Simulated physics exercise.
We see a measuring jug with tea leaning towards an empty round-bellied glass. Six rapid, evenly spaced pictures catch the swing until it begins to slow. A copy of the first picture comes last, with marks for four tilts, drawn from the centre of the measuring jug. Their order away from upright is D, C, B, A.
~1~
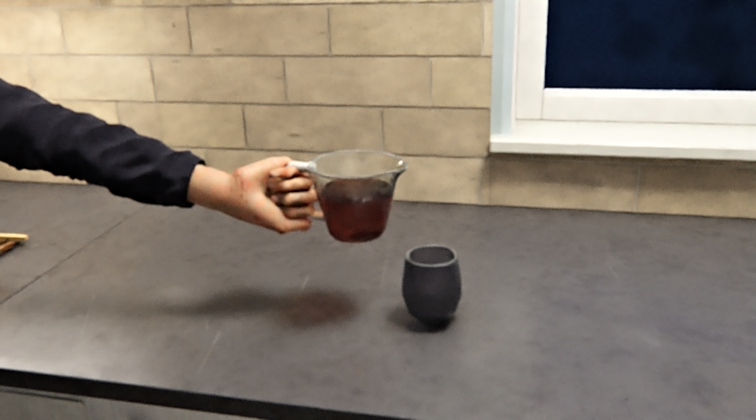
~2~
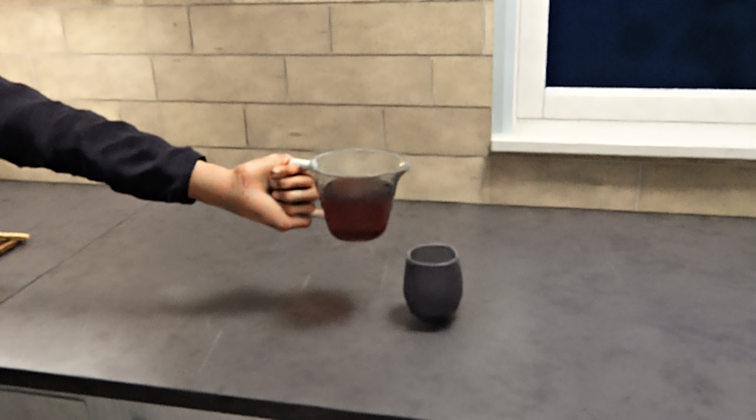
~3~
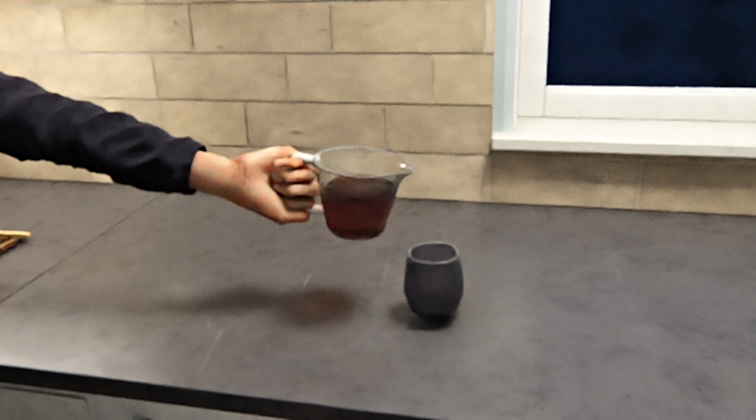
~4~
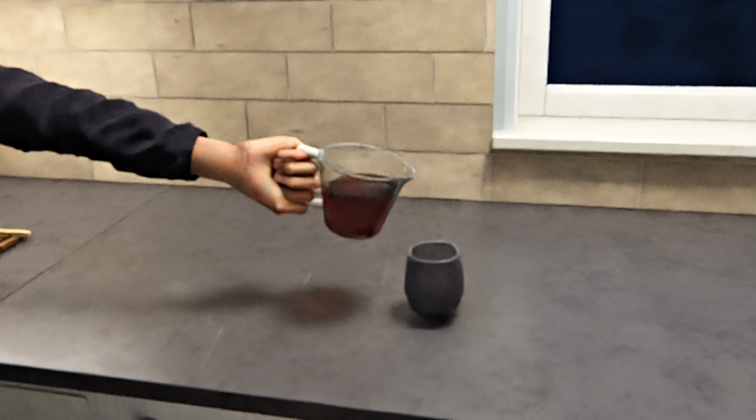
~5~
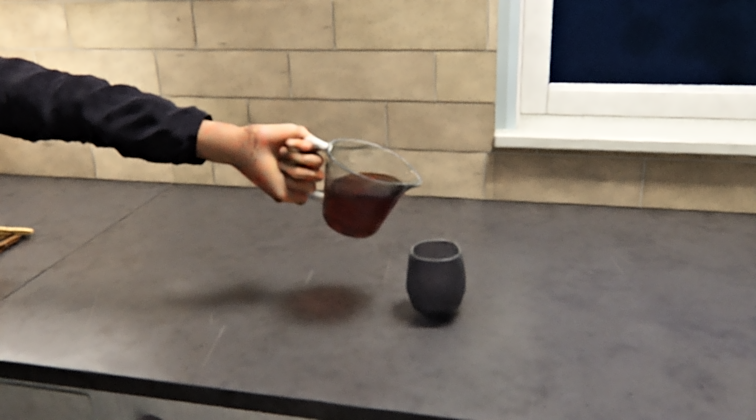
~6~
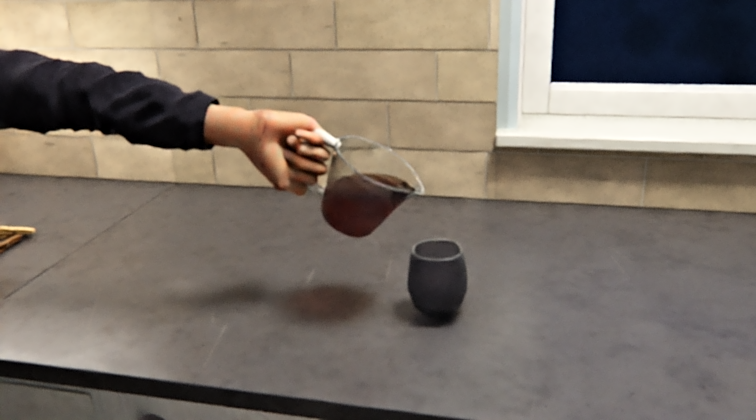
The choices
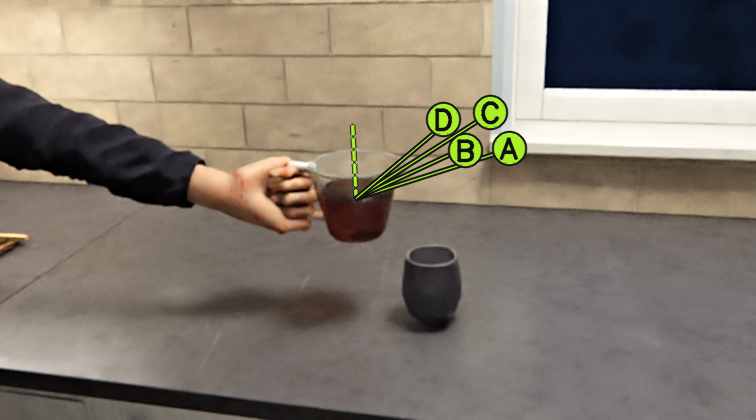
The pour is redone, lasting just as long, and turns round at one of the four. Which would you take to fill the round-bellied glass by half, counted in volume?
Tilt C does it best.
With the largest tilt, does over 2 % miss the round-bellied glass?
Yes.
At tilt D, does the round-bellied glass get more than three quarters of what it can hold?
No, less.
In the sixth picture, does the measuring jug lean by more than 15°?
Yes.
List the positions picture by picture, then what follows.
Upright, lip at (407, 168); rim of the round-bellied glass round (432, 255); nothing has left yet.
Upright, lip at (409, 168); nothing has left yet.
Tipped about 6°, lip at (412, 171); nothing has left yet.
Tipped about 13°, lip at (415, 176); nothing has left yet.
Tipped about 21°, lip at (420, 183); nothing has left yet.
Tipped about 30°, lip at (423, 192); nothing has left yet.
On the marked copy, A at (493, 154); B at (448, 155); C at (476, 121); D at (433, 133).
For tilt A, the round-bellied glass ends with about 70 % of what it can hold; 16 % of the tea is spilt.
For tilt B, the round-bellied glass ends with about 61 % of what it can hold; 9 % of the tea is spilt.
For tilt C, the round-bellied glass ends with about 52 % of what it can hold.
For tilt D, the round-bellied glass ends with about 34 % of what it can hold.
